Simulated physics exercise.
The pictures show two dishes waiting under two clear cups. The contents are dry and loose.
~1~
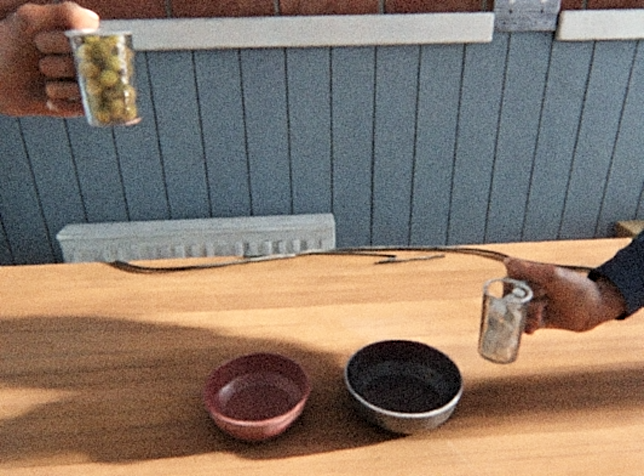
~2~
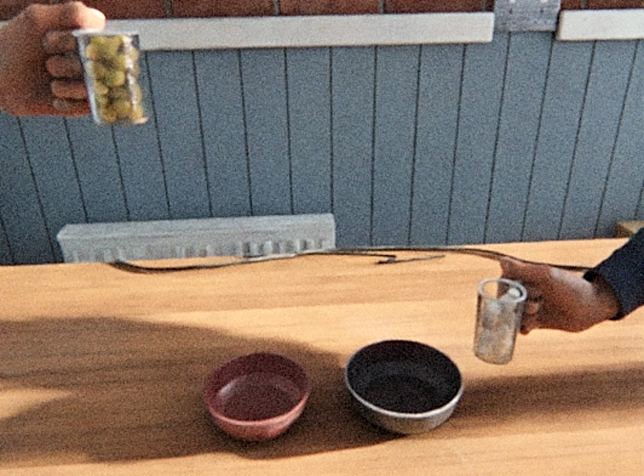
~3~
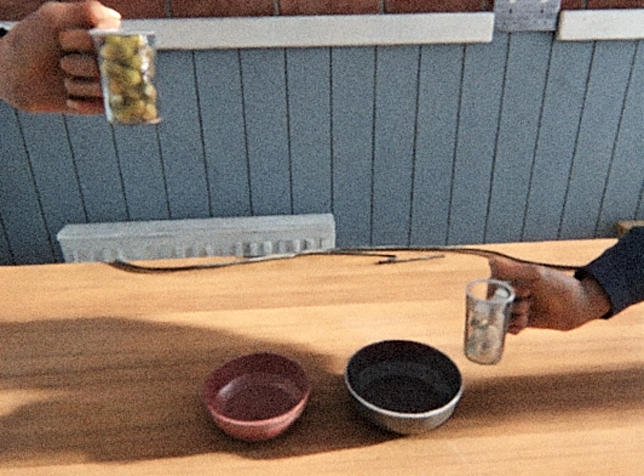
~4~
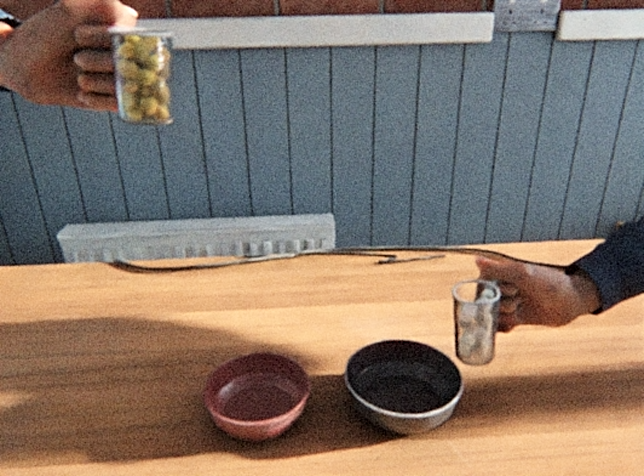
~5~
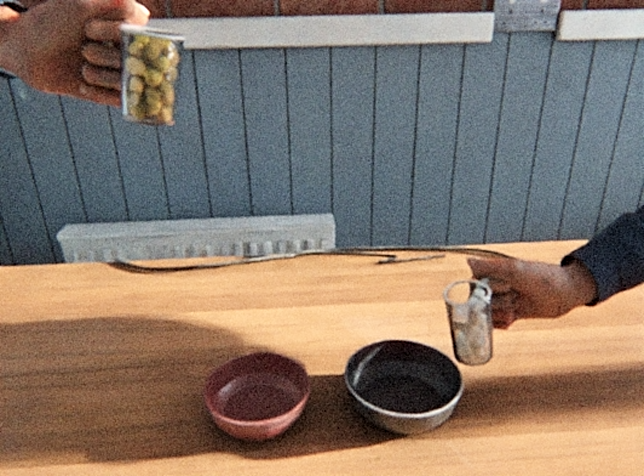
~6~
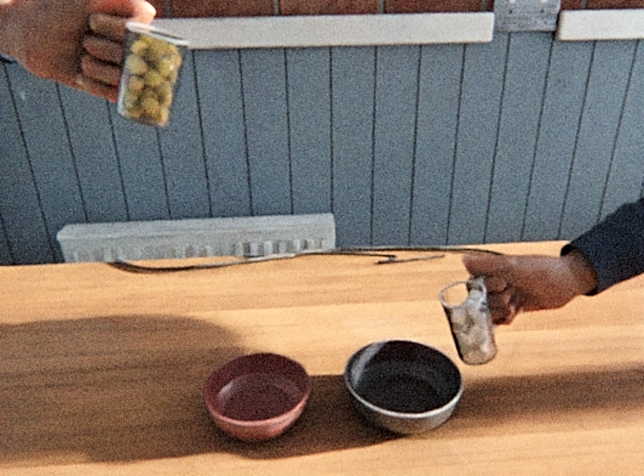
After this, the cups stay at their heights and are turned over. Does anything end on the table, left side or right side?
On the left the dish lets several get away, on the right it catches the lot.
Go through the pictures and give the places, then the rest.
In the first picture, left dish near (254, 426), empty; left cup near (108, 78), holding puffed corn balls, high above its dish; right dish near (416, 419), empty; right cup near (502, 322), holding sugar cubes, just above its dish.
In the second picture, left cup near (114, 77), upright; right cup near (497, 322), upright.
In the third picture, left cup near (129, 77), upright; right cup near (486, 323), upright.
In the fourth picture, left cup near (144, 77), tipped 5°; right cup near (475, 324), tipped 5°.
In the fifth picture, left cup near (151, 77), tipped 11°; right cup near (470, 324), tipped 11°.
In the sixth picture, left dish near (254, 426); left cup near (151, 77), tipped 18°; right dish near (416, 419); right cup near (470, 324), tipped 18°.
Then, 0.26 s on from there, left, the whole lot still in the cup; right, the whole lot still in the cup.
Then, 0.58 s on from there, left, the whole lot still in the cup; right, the whole lot still in the cup.
Then, 0.94 s on from there, left, the bulk still in the cup, only a few in the dish, a little in the air; right, the bulk still in the cup, a little in the dish, a little in the air.
In the end, left, the bulk in the dish, a little outside the dish; right, the whole lot in the dish, none at all outside the dish.
